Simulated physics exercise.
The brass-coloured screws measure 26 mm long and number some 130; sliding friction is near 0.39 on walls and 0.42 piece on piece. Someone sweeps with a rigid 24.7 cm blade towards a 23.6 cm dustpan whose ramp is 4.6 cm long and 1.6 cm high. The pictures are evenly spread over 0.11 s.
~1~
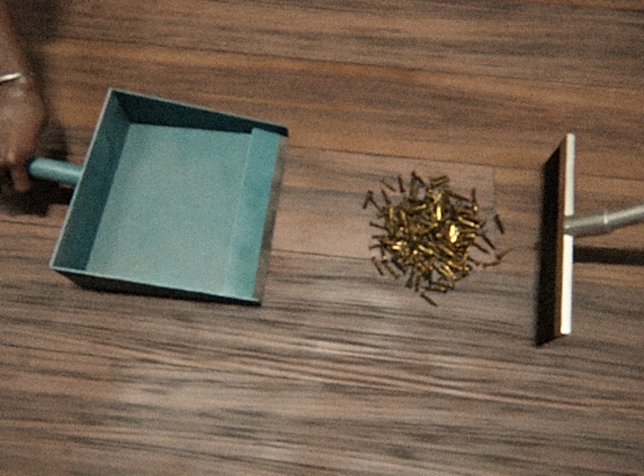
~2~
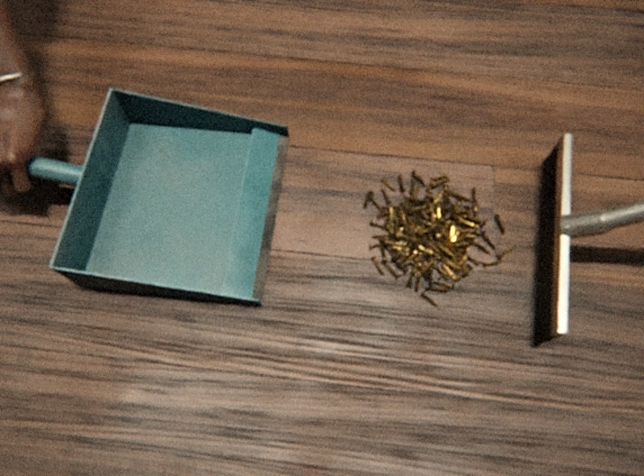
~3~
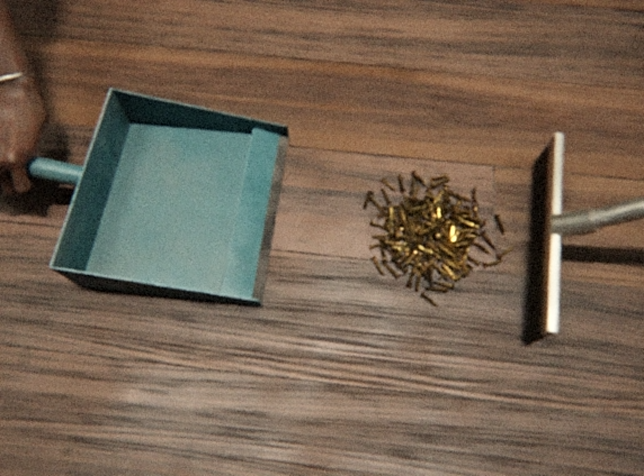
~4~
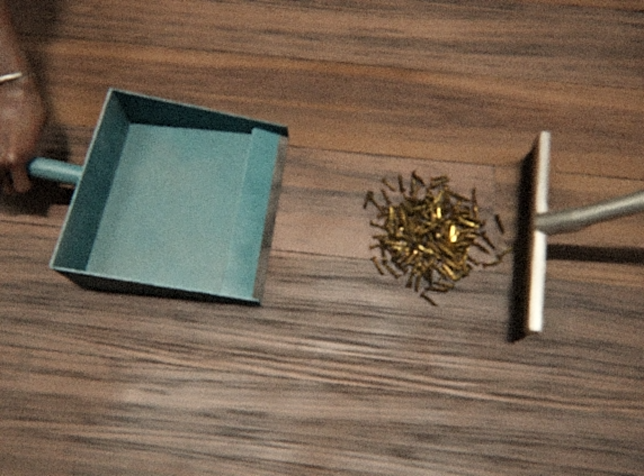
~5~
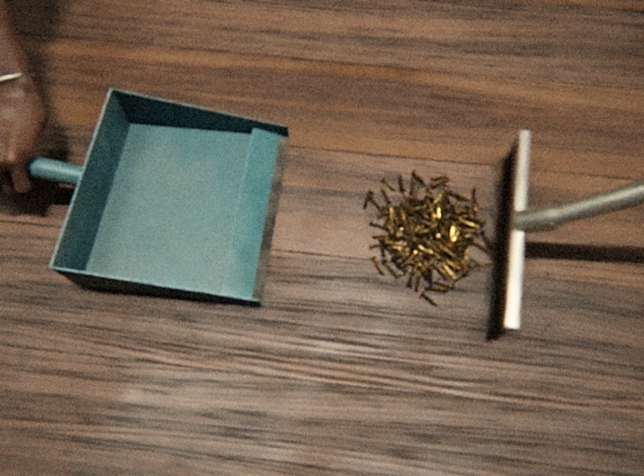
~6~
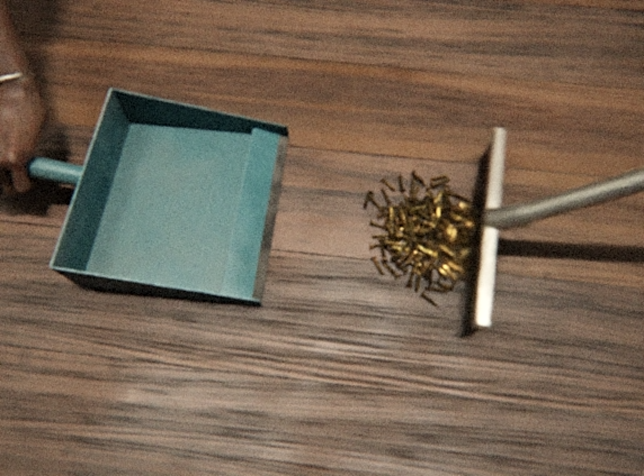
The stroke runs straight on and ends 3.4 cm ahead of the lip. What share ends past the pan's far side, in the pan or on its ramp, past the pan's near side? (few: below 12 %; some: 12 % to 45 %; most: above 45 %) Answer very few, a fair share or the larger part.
Past the pan's far side: Very few; in the pan or on its ramp: The larger part; past the pan's near side: Very few.
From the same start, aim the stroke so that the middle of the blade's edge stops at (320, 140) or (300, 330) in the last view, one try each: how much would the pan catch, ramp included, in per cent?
About 55 and 40 per cent.
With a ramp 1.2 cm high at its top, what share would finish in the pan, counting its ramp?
Then about 70 per cent.
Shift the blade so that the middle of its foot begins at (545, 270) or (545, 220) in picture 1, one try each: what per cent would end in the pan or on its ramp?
Some 65 and 65 per cent.
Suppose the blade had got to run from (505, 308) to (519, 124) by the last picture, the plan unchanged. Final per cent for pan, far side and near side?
Pan 30, far 10, near 0.
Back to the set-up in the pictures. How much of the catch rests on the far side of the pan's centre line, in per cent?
Roughly 50 per cent.
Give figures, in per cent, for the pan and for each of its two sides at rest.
Far side 5; pan 65; near side 5.
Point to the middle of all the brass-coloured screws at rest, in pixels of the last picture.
Near (261, 205).
Then, 0.09 s after the last picture, middle of the blade 13 cm from the lip; 0 % over the lip, far side 0 %, near side 0 %.
Then, 0.15 s after the last picture, middle of the blade 6 cm from the lip; 0 % over the lip, far side 0 %, near side 0 %.
Then, 0.35 s after the last picture, middle of the blade 5 cm from the lip; 75 % over the lip, far side 5 %, near side 5 %.
In the end, far side 5 %, pan 65 %, near side 5 %, in front of the lip or behind the blade 30 %.
